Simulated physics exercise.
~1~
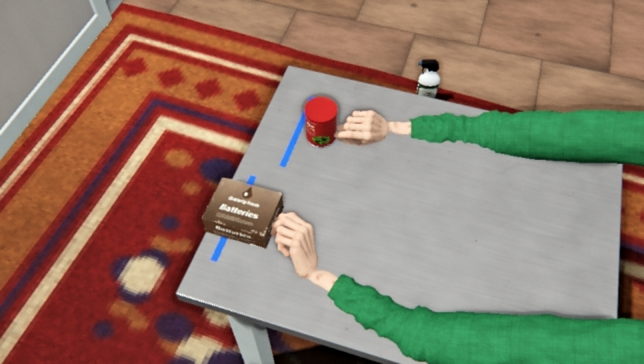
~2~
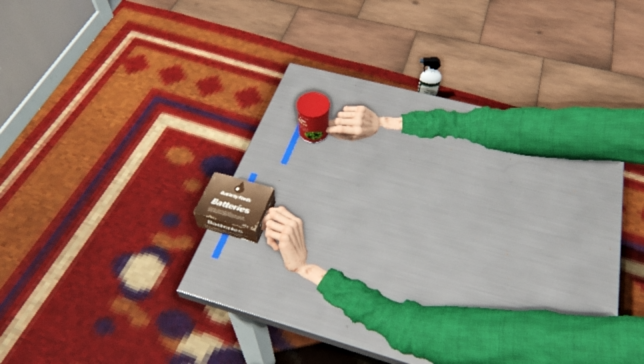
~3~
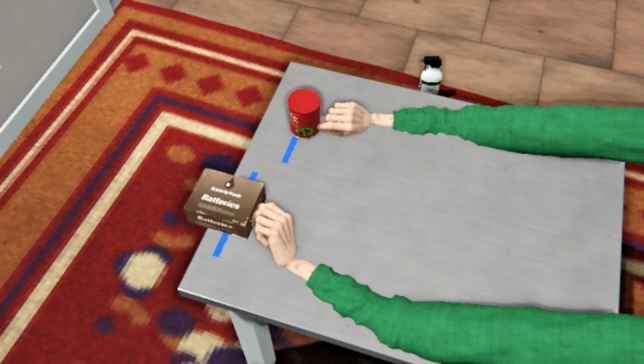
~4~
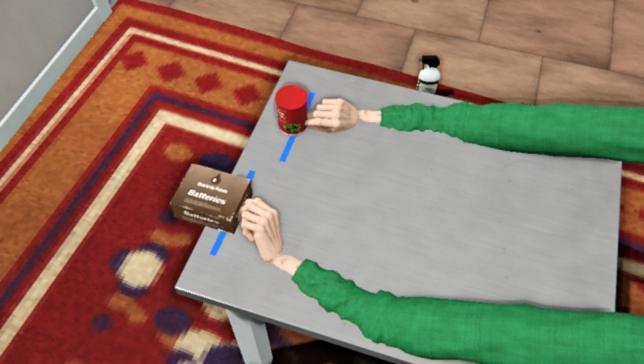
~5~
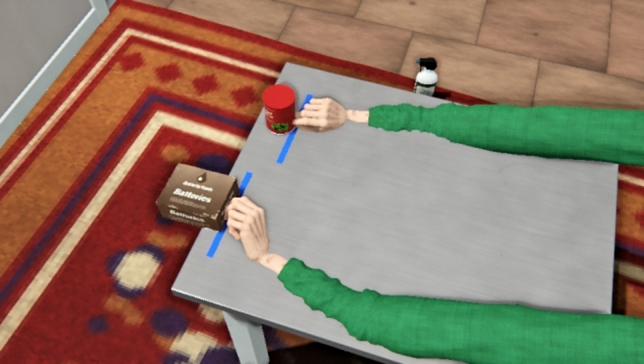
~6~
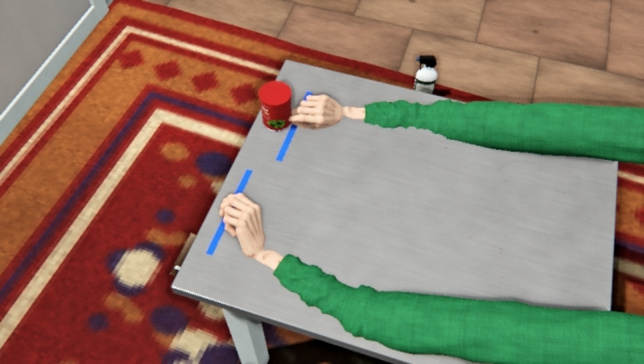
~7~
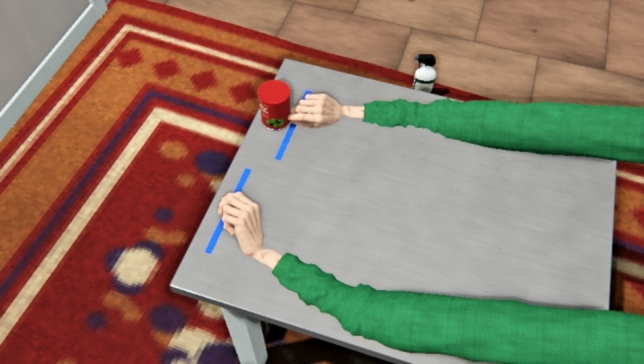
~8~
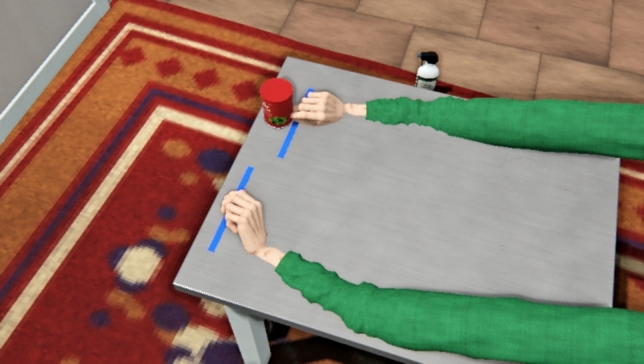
On a gray table set over a red patterned rug and a tiled floor, seen from above at a slant by a slightly swaying camera, two blue tape strips lie near the left edge. A red tin stands by the far strip and a brown box of batteries by the near one, with a small bottle behind the table. Two green-sleeved arms reach in from the right and push both leftward. The hands stop around the tape, and the box tips over the edge and drops out of sight. The tin stays upright on the table.
